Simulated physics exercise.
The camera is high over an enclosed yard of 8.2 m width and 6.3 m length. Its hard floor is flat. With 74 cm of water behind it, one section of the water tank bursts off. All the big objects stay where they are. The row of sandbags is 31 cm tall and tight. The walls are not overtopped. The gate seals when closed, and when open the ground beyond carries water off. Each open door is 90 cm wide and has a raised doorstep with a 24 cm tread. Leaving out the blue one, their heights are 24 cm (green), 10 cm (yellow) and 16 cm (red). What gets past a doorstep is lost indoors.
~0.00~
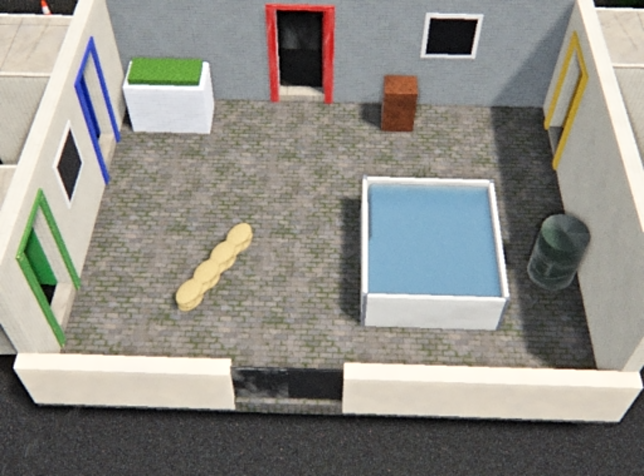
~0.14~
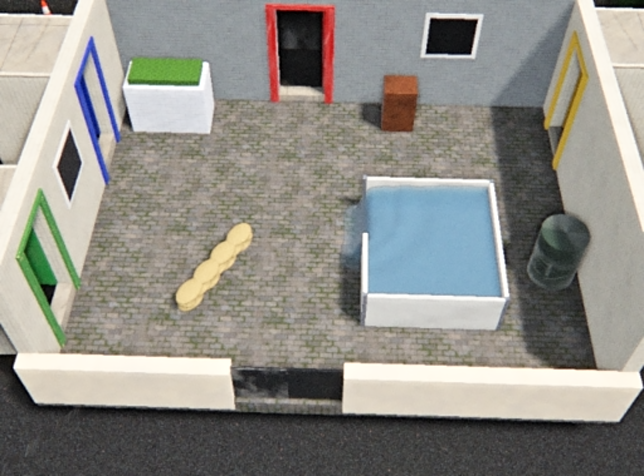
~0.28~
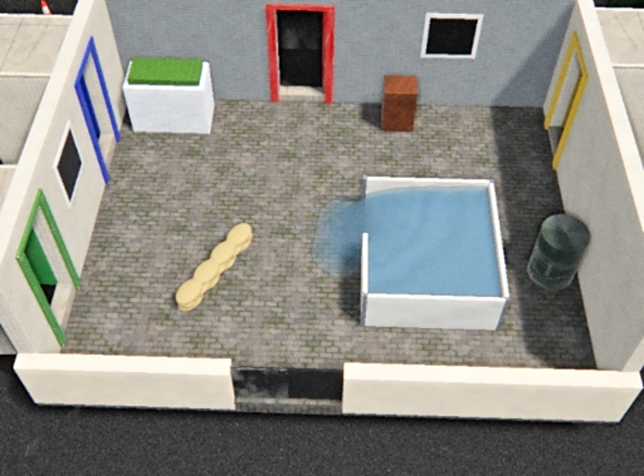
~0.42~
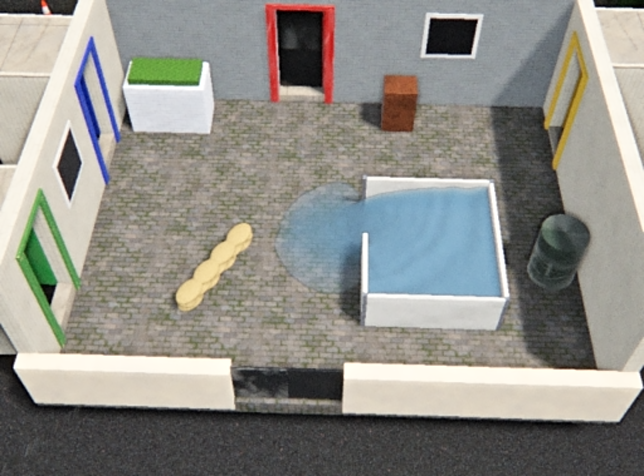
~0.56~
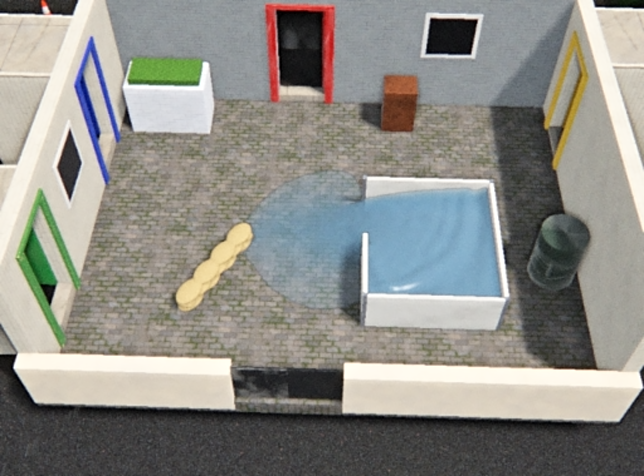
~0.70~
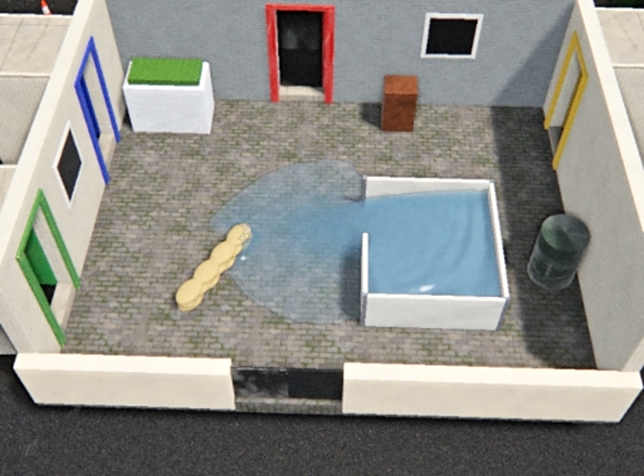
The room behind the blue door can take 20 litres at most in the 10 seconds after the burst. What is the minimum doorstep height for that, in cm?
Close to 25 cm is just enough.
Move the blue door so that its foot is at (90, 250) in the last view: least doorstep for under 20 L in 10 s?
About 11.0 cm.
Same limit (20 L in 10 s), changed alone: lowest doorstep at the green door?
Roughly 13.0 cm at green.
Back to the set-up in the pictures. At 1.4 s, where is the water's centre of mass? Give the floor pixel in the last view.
At about (377, 253).
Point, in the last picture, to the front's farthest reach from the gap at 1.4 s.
Around (106, 184).
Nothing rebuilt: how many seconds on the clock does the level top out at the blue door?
Around 2.6 s.
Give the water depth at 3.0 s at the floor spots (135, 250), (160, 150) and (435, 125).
About 2, 16 and 0 cm.
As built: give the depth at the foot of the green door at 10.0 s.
Roughly 11.0 cm deep.
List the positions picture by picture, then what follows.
The first frame shows still water, 74 cm deep, in the water tank at (431, 238); the blue door at (100, 120) is dry.
In the second frame, water pours out at (365, 226) and has run 0.3 m, to (344, 260); about 9 cm deep outside, 74 cm at the back.
In the third frame, water pours out at (365, 228) and has run 0.8 m, to (316, 253); about 12 cm deep outside, 74 cm at the back.
In the fourth frame, the gap is at (365, 229), the front 1.4 m out at (281, 250); the back of the water tank holds 74 cm.
In the fifth frame, the gap is at (365, 229), the front 2.0 m out at (247, 232); the back of the water tank holds 72 cm.
In the sixth frame, the front is at (214, 223), 2.6 m from the gap at (365, 229); 5.7 m2 of floor is wet, 63 cm left at the back; the blue door at (100, 120), 5.0 m from the gap, is still 2.5 m from the nearest water.
After 1.4 s water covers 30 % of the floor, deepest (42 cm) near (355, 230); it has not reached the blue door.
After 3.0 s water covers 45 % of the floor, deepest (38 cm) near (128, 102); 30 cm at the blue door, 11 litres in over its 25 cm doorstep.
After 10.0 s water covers 95 % of the floor, deepest (14 cm) near (375, 121); 11 cm at the blue door, 19 litres in over its 25 cm doorstep.
At the blue door as built, the water arrived by 1.6 s and peaked near 33 cm at 2.6 s.
With a doorstep of 21 cm, 47 litres would have come in within the 10 s; with 28.5 cm, 7 litres. So under 20 litres takes about 25 cm.
